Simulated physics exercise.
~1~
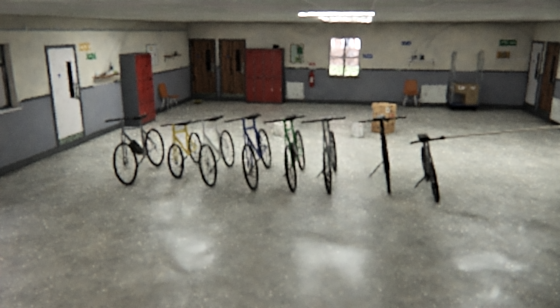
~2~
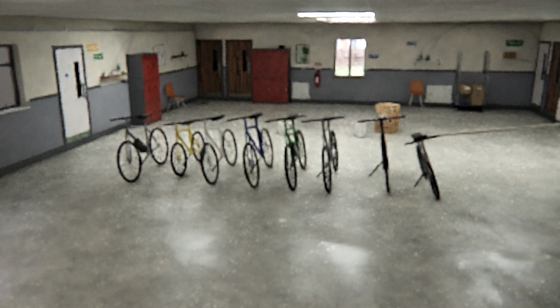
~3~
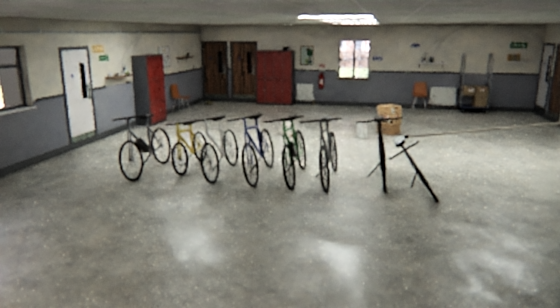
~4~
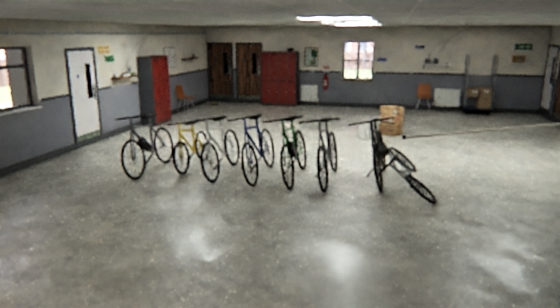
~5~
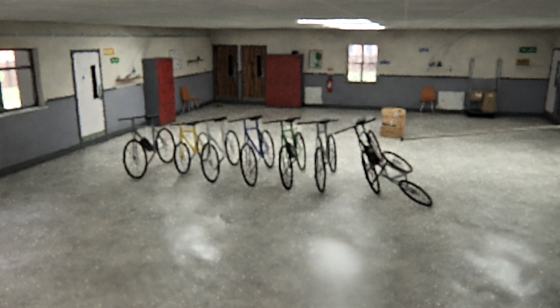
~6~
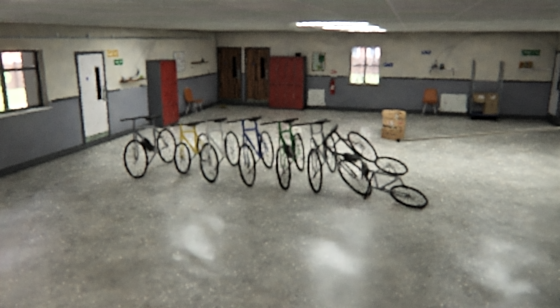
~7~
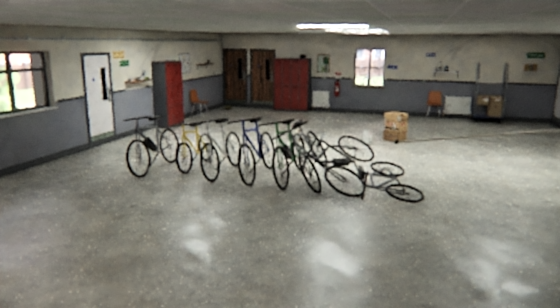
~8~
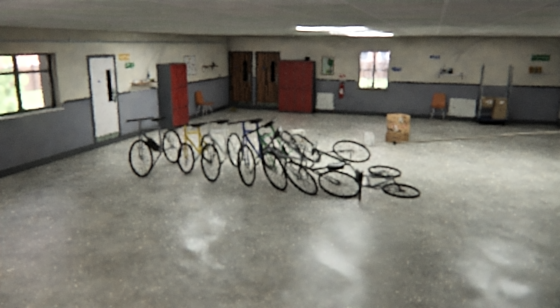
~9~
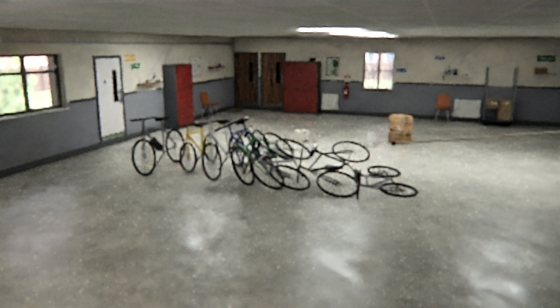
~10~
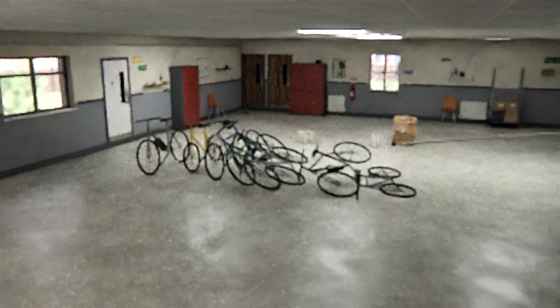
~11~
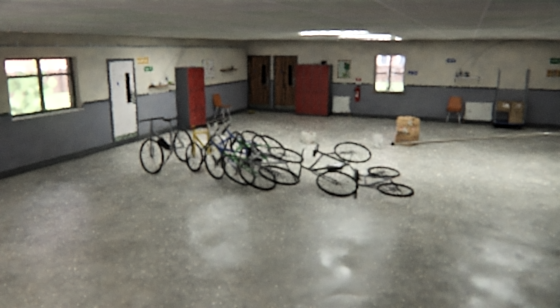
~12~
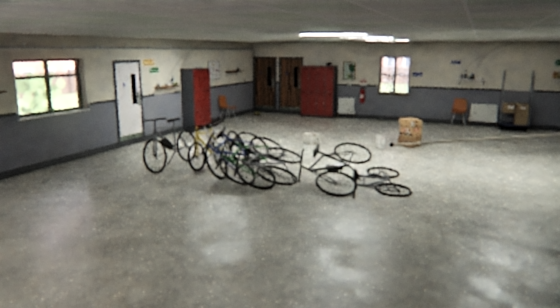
To begin with, a row of bicycles stands upright on the grey floor of a large, plain room, with red lockers and doors along the far walls. The bicycle at the right end tips to the left, leaning further until it reaches its neighbour. That neighbour goes over too, and the fall passes leftward along the row as the view drifts slightly. The green bicycle leans over, followed by the blue one, their wheels overlapping in a tangle. At the end, most of the bicycles lie toppled or slumped together, while the two at the left, including the yellow one, remain standing.
